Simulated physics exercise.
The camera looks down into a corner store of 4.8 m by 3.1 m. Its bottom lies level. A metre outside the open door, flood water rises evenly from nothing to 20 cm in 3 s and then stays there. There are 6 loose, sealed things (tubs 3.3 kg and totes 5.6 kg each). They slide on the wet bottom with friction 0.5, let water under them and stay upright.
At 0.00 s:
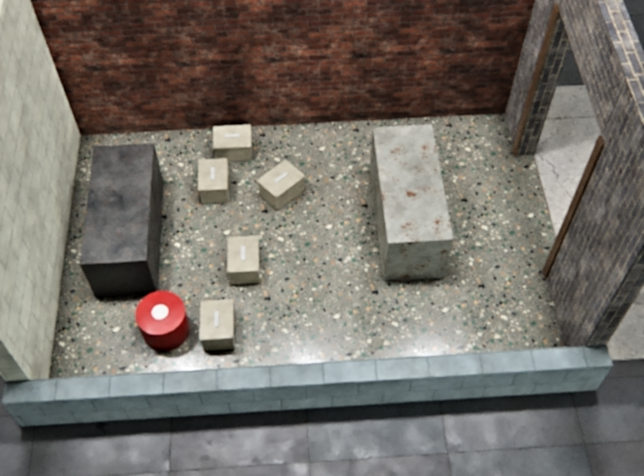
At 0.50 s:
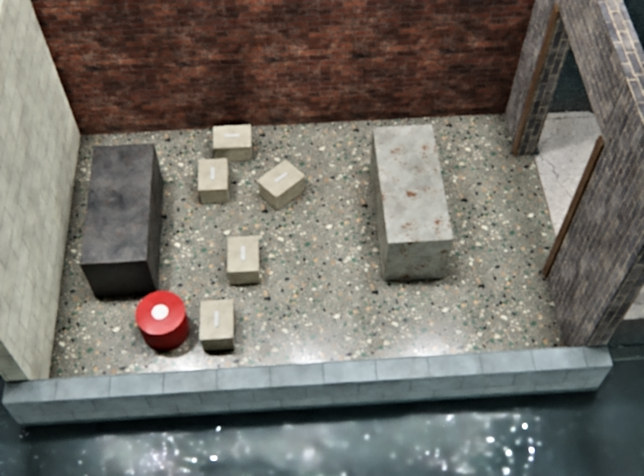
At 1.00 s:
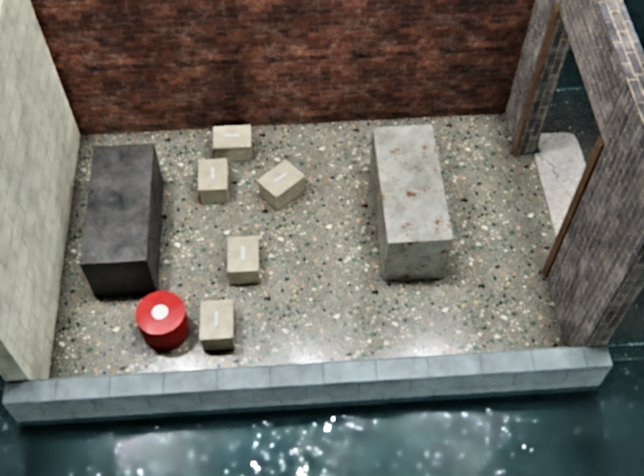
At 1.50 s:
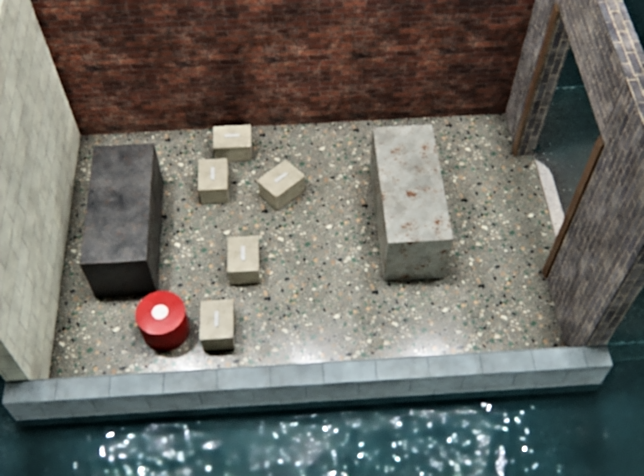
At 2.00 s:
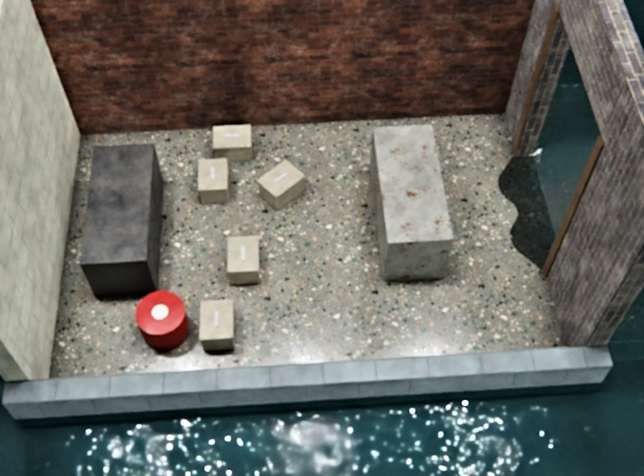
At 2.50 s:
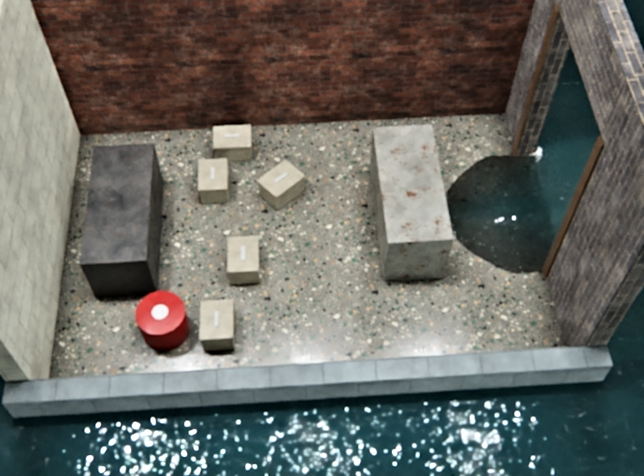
In a brick-walled corner store, water covers the ground outside, then enters through the open doorway on the right and spreads toward the pale block, while the red tub, small totes and dark block stay still.
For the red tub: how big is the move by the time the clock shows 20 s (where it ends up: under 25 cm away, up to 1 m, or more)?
Red tub slides a little.
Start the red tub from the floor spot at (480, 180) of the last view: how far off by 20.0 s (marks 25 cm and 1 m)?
It moves a short way.
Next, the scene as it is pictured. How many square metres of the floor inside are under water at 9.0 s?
Some 13 m2.
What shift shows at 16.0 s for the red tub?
Roughly 80 cm by then.
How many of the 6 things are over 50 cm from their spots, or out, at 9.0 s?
4 of them.
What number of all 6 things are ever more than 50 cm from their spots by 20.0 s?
6 of them.
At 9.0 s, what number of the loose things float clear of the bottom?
At that moment 6.
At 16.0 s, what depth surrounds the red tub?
About 15 cm.
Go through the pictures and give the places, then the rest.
In the first picture, the red tub at (160, 312), on the bottom; 0.0 m2 under water; 0 of 6 have shifted.
In the second picture, the red tub at (160, 312) rests on the ground; water covers 0.0 m2; 0 of 6 have shifted.
In the third picture, the red tub at (160, 312) rests on the ground; water covers 0.0 m2; 0 of 6 have shifted.
In the fourth picture, the red tub at (160, 312), on the bottom; 0.0 m2 under water; 0 of 6 have shifted.
In the fifth picture, the red tub at (160, 312), on the bottom; water covers 0.2 m2; 0 of 6 have shifted.
In the sixth picture, the red tub at (160, 312) rests on the ground; water covers 1.0 m2; 0 of 6 have shifted.
After 4.0 s the red tub is near (160, 312), 0.0 m from its start, aground; 0 afloat.
After 9.0 s the red tub is near (69, 297), 0.8 m from its start, afloat; 6 afloat.
After 16.0 s the red tub is near (78, 310), 0.7 m from its start, afloat; 6 afloat.
After 20.0 s the red tub is near (74, 308), 0.7 m from its start, afloat; 6 afloat.
